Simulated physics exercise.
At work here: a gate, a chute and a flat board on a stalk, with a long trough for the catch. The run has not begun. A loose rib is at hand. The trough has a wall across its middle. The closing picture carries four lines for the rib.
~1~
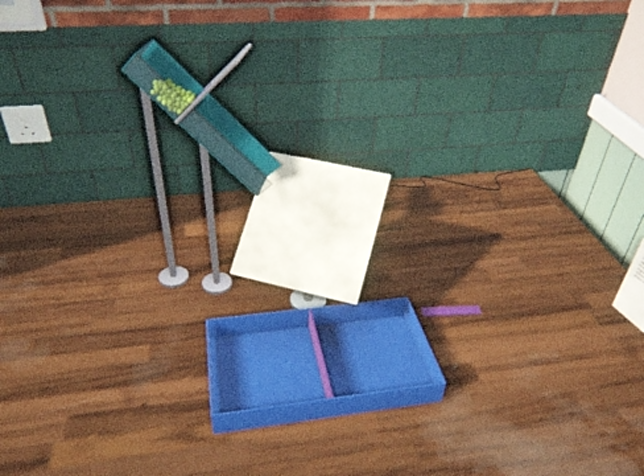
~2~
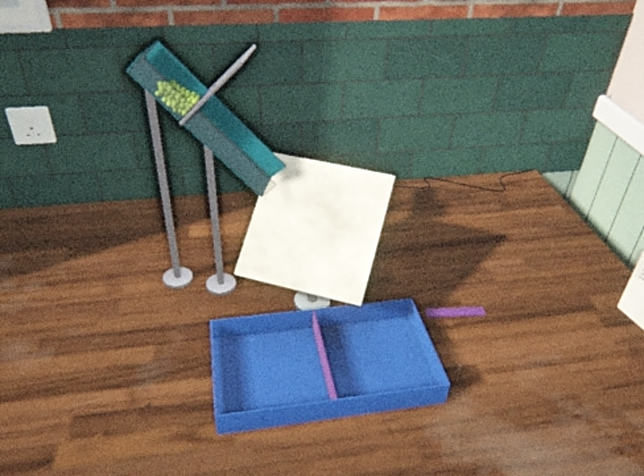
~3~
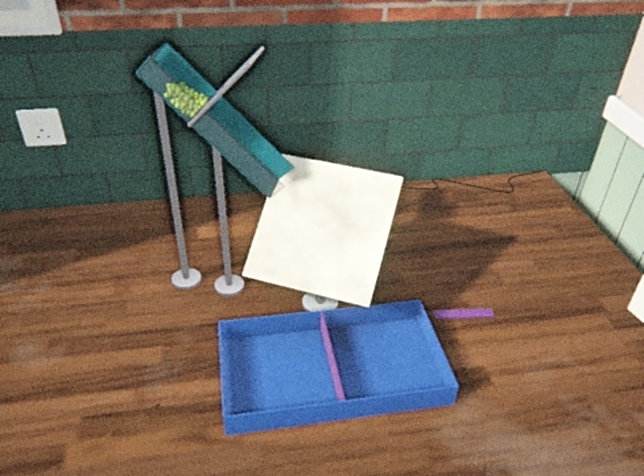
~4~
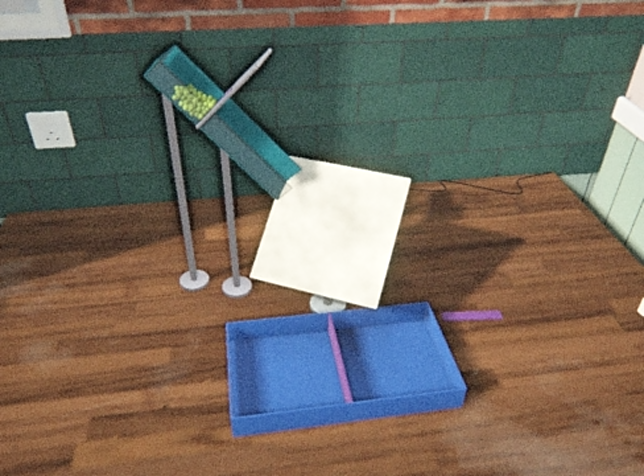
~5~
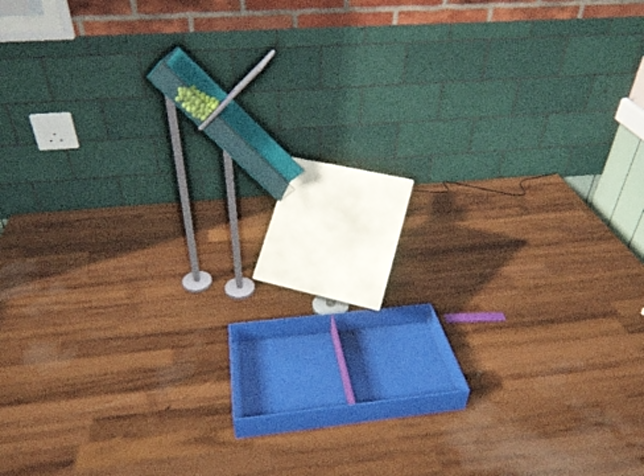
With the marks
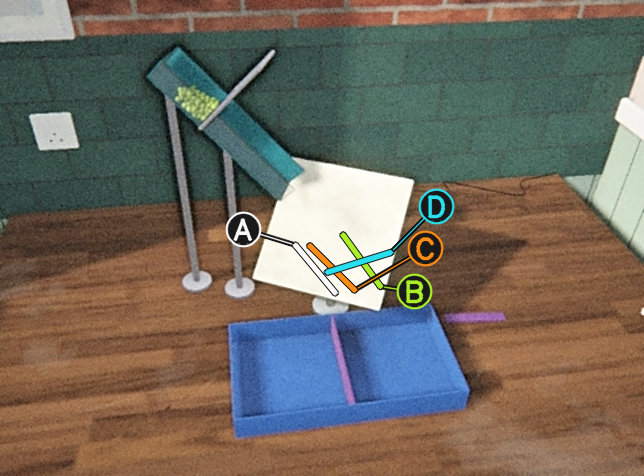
On a wooden floor by a green brick wall, a raised teal chute holds green peas behind a gate, above a tilted cream board and a divided blue trough; the view shifts slightly while everything in it stays still.
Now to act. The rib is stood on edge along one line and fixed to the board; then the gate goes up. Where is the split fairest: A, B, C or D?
I would pick line B.
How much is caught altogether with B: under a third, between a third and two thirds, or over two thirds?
Over two thirds.
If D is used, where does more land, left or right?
Left.
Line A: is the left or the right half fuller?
The right half.
On the marked copy, line A from (295, 245) to (335, 292); line B from (343, 234) to (380, 286); line C from (309, 245) to (354, 290); line D from (390, 252) to (327, 272).
With A, of what is caught, a stray few in the left half, nearly all in the right.
With B, of what is caught, about half in the left half, about half in the right.
With C, of what is caught, a small part in the left half, most in the right.
With D, of what is caught, nearly all in the left half, a stray few in the right.
